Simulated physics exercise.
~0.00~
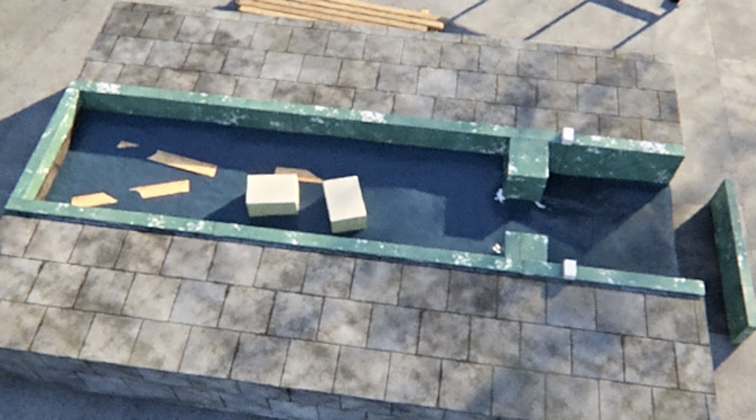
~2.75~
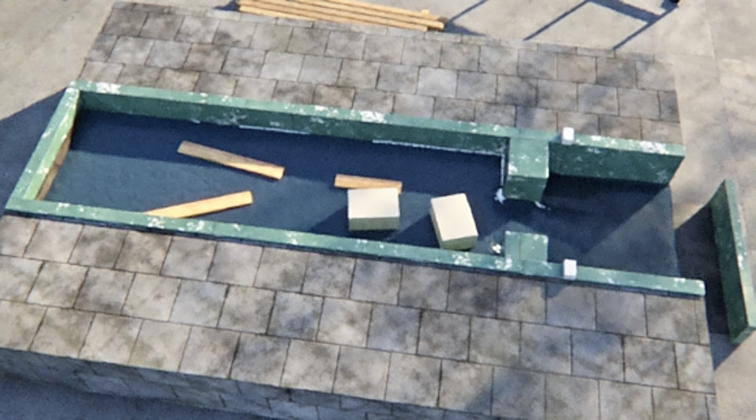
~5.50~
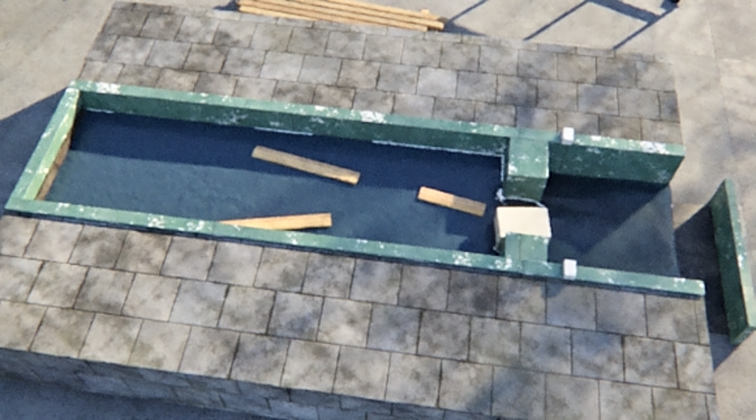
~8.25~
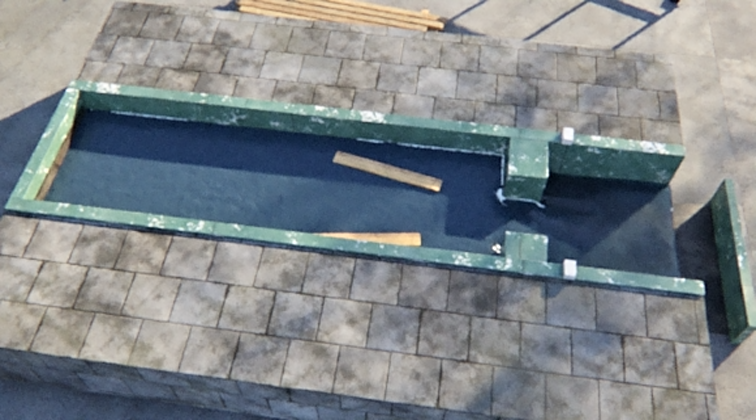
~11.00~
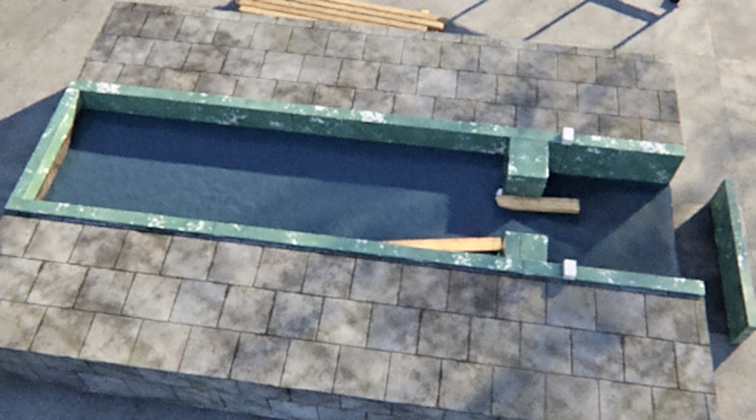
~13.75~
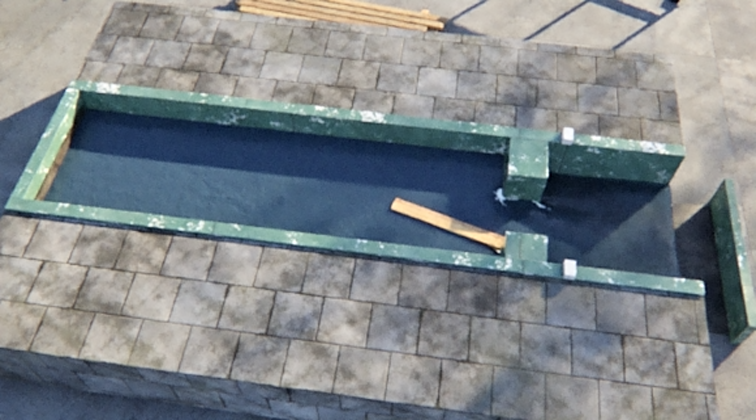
In a green-walled drain set in stone paving, two pale blocks and several wooden planks drifted right on dark water, the blocks slipping through the narrow gap first and most of the planks following, until one last plank rested against the gap's lower side.
